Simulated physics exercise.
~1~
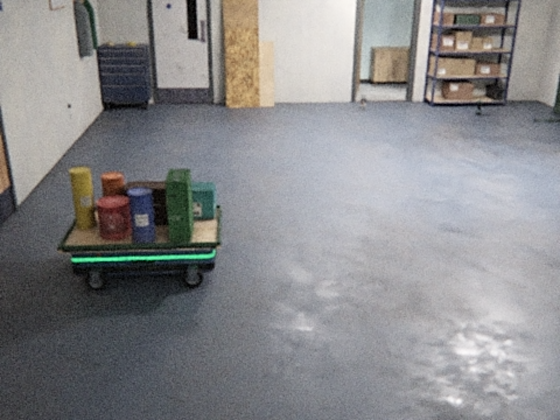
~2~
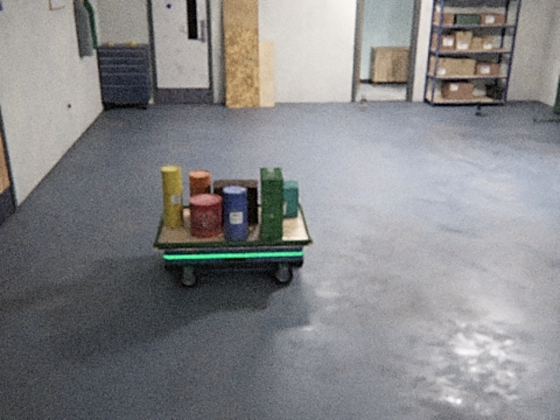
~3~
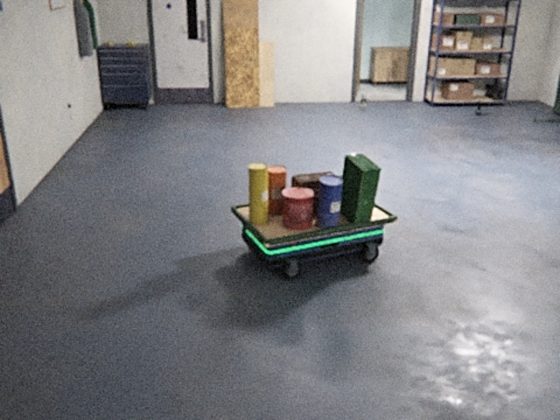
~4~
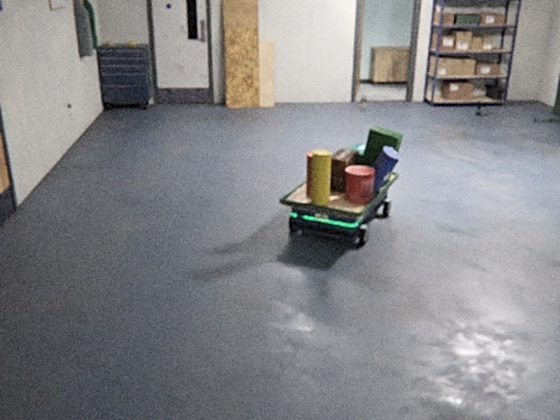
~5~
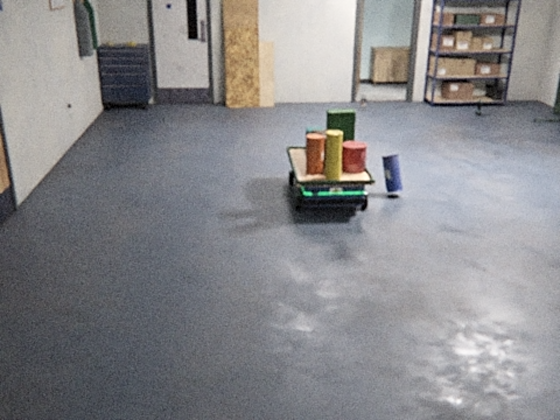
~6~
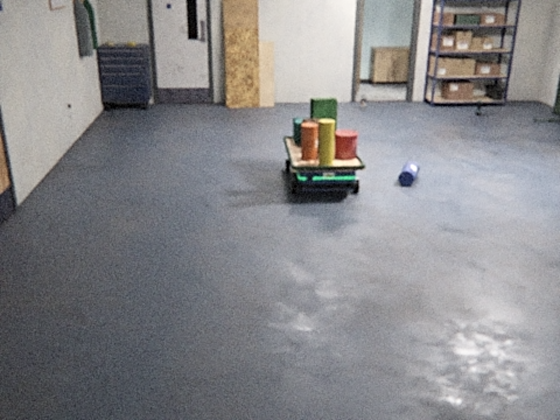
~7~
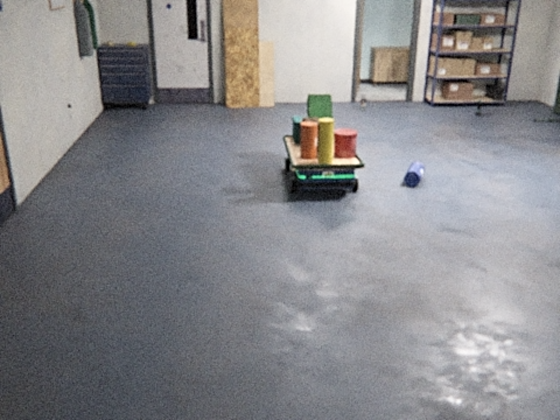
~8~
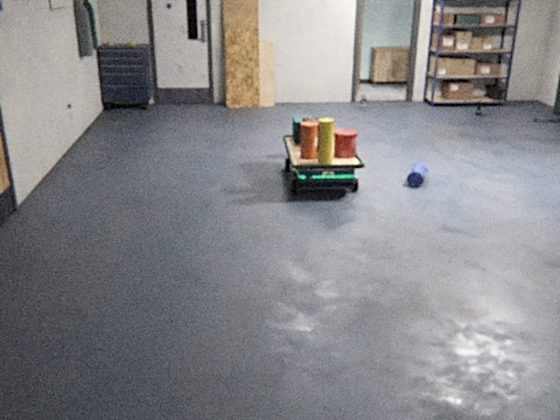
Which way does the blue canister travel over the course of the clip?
It moves to the right, first riding on the cart and then falling off and ending up on the floor to the right of it.
